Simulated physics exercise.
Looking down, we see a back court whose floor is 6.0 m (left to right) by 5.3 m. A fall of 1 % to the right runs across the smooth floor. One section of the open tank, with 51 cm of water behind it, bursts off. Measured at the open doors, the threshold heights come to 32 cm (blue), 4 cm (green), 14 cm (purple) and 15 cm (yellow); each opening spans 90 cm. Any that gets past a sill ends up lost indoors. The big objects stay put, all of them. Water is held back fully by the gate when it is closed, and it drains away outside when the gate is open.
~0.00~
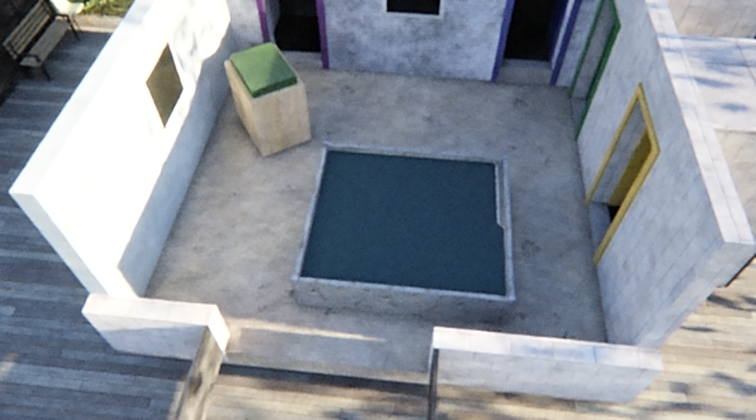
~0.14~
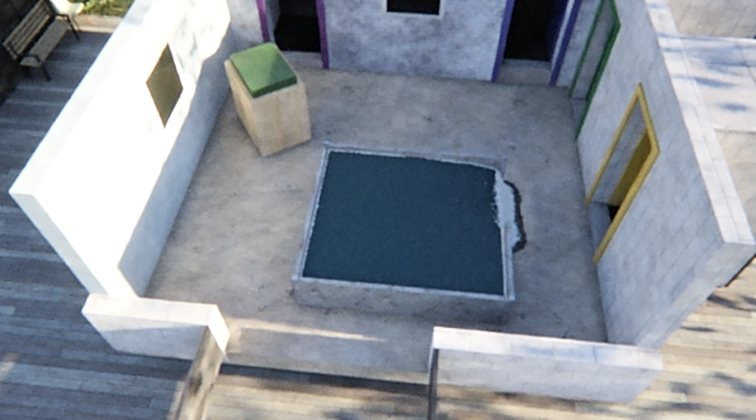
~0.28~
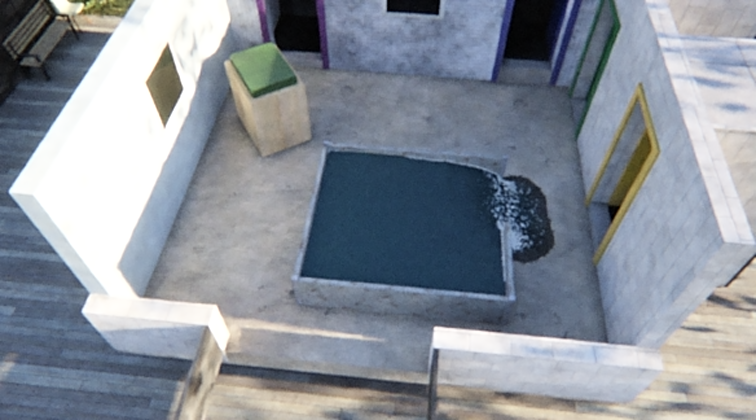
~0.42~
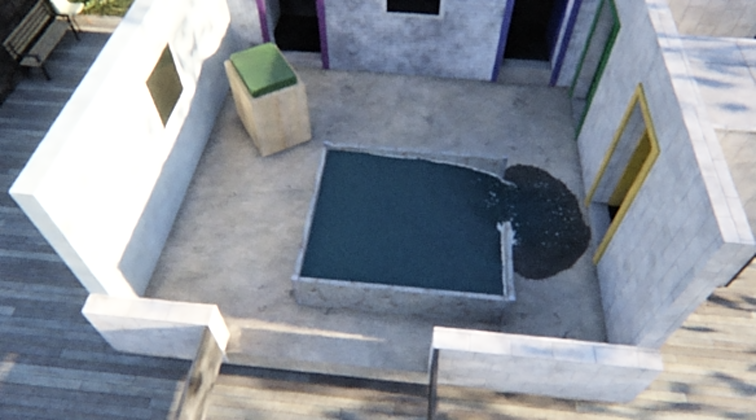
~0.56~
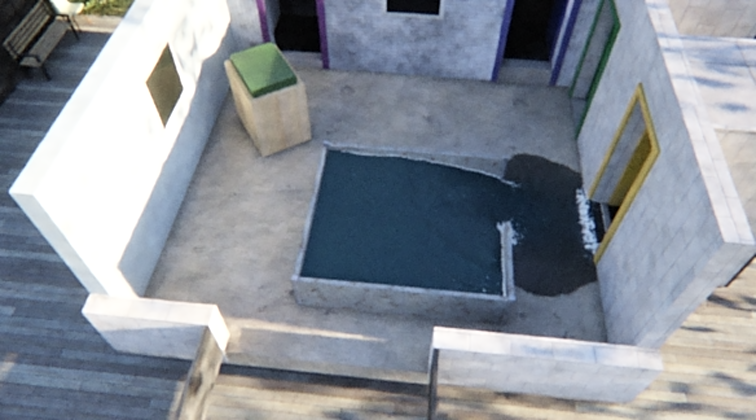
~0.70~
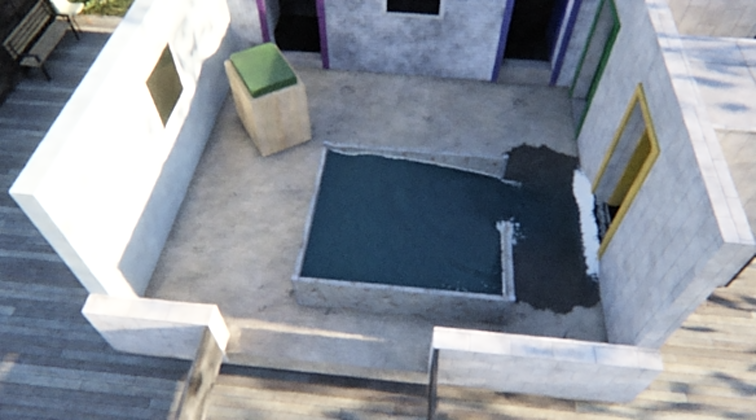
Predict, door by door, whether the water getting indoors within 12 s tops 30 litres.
As I see it, blue door: The total remains smaller than the cap. Green door: The total grows larger than the cap. Purple door: The total remains smaller than the cap. Yellow door: The total grows larger than the cap.
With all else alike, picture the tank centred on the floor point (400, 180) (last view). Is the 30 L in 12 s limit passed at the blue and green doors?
Relative to the limit, blue is within it and green is beyond it.
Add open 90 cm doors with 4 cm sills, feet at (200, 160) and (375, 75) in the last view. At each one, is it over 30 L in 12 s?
First door short of the limit, second door short of the limit.
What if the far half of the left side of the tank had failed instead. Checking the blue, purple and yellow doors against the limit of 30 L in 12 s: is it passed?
So blue ends up short of it, purple short of it, yellow short of it.
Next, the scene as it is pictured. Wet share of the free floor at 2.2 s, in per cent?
Roughly 25 percent.
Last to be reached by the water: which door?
The final one is the purple door.
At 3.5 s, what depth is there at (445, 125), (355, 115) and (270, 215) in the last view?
Close to 0, 0 and 0 centimetres.
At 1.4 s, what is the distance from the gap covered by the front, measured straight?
2.6 m.
After 1.4 s water covers 15 % of the floor and is deepest (36 cm) near (576, 208); blue door not reached, green door 5 cm at the sill, 0 L in, purple door not reached, yellow door 34 cm at the sill, 62 L in.
After 2.2 s water covers 25 % of the floor and is deepest (36 cm) near (576, 208); blue door 20 cm at the sill, 0 L in, green door 9 cm at the sill, 4 L in, purple door not reached, yellow door 36 cm at the sill, 166 L in.
After 3.5 s water covers 40 % of the floor and is deepest (27 cm) near (577, 217); blue door 20 cm at the sill, 0 L in, green door 10 cm at the sill, 24 L in, purple door not reached, yellow door 27 cm at the sill, 297 L in.
After 7.0 s water covers 85 % of the floor and is deepest (18 cm) near (578, 227); blue door 14 cm at the sill, 0 L in, green door 10 cm at the sill, 97 L in, purple door 6 cm at the sill, 0 L in, yellow door 18 cm at the sill, 391 L in.
After 12.0 s water covers 95 % of the floor and is deepest (12 cm) near (577, 217); blue door 10 cm at the sill, 0 L in, green door 9 cm at the sill, 167 L in, purple door 7 cm at the sill, 0 L in, yellow door 11 cm at the sill, 398 L in.
